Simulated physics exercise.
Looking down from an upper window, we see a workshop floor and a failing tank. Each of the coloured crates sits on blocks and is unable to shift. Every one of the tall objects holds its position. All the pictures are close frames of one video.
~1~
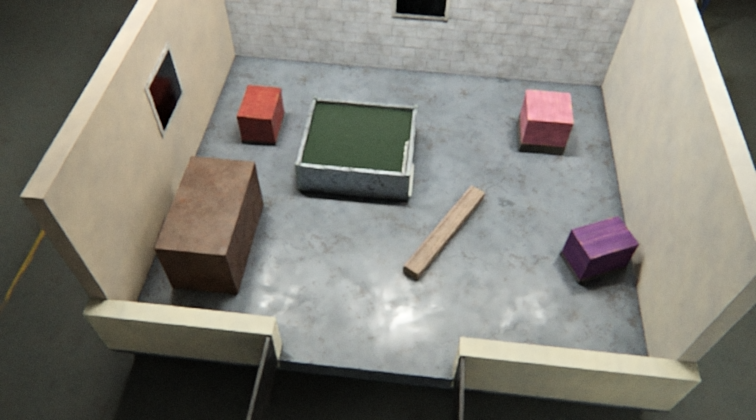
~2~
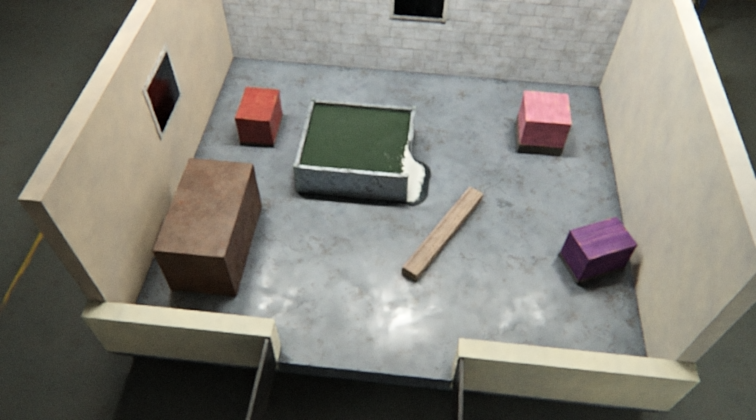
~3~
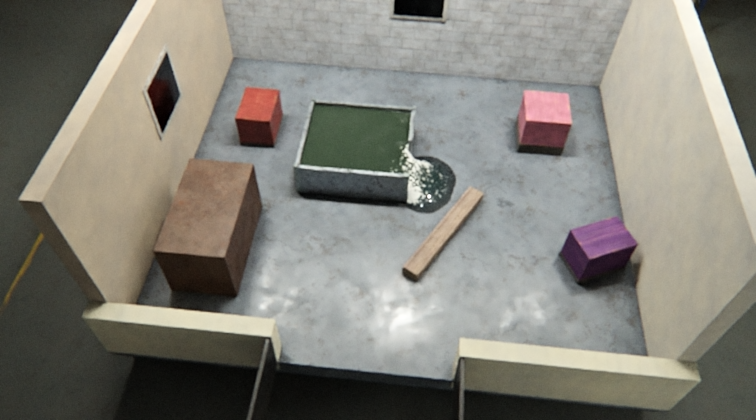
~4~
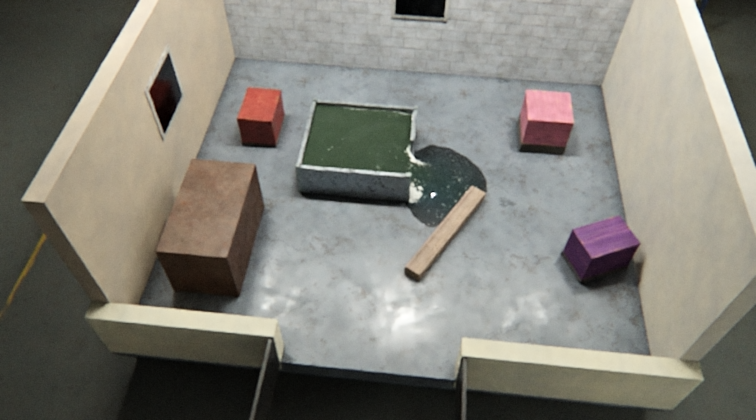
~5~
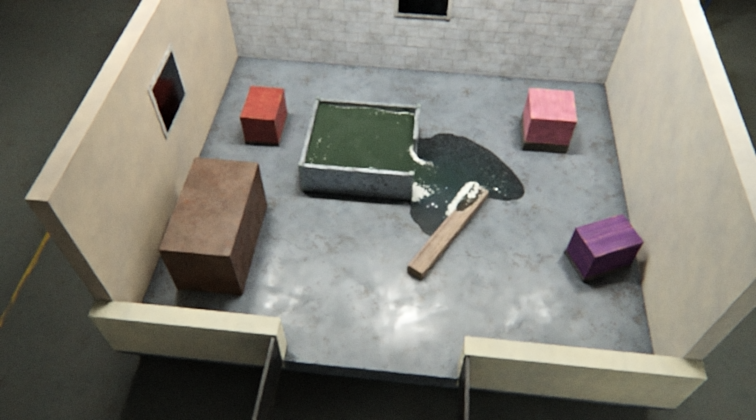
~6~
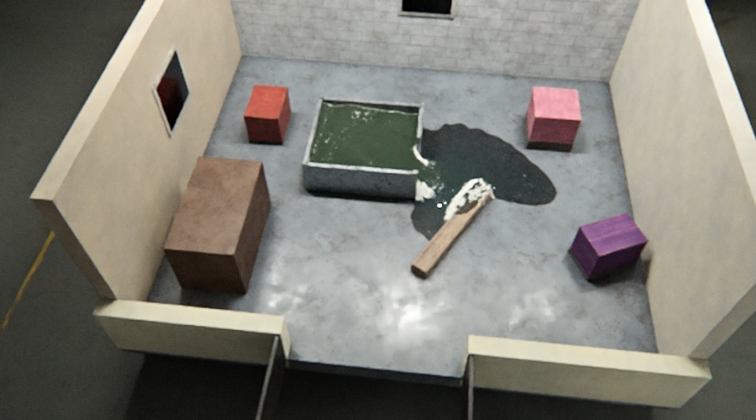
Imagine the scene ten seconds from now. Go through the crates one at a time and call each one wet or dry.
The red crate is dry. The purple crate is wet. The pink crate is dry.
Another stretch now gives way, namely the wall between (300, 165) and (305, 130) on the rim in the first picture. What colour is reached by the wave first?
That would be the crate marked red.
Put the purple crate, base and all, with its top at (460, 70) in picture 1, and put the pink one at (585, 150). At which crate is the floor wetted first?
It should be the pink crate.
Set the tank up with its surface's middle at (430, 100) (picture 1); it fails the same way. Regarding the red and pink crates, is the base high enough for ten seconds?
As I see it, the red crate is never reached and the pink crate gets swamped.
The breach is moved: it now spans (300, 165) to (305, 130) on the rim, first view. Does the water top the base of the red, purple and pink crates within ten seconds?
Here's how it goes: The red crate is swamped, the purple crate is left untouched, and the pink crate is left untouched.
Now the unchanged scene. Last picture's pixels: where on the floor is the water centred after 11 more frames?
About (433, 169).
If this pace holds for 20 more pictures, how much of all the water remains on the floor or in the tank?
Near 100 percent, give or take.
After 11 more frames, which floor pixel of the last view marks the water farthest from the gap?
About (613, 106).
A moment on, water covers 15 % of the floor; the red crate not reached, the purple crate not reached, the pink crate water round its plinth.
Next, water covers 30 % of the floor; the red crate not reached, the purple crate water round its plinth, the pink crate water round its plinth.
Then, water covers 40 % of the floor; the red crate not reached, the purple crate water round its plinth, the pink crate water round its plinth.
Later, water covers 60 % of the floor; the red crate not reached, the purple crate water round its plinth, the pink crate water round its plinth.
In the end, water covers 90 % of the floor; the red crate stayed above the water, the purple crate was topped, the pink crate stayed above the water.
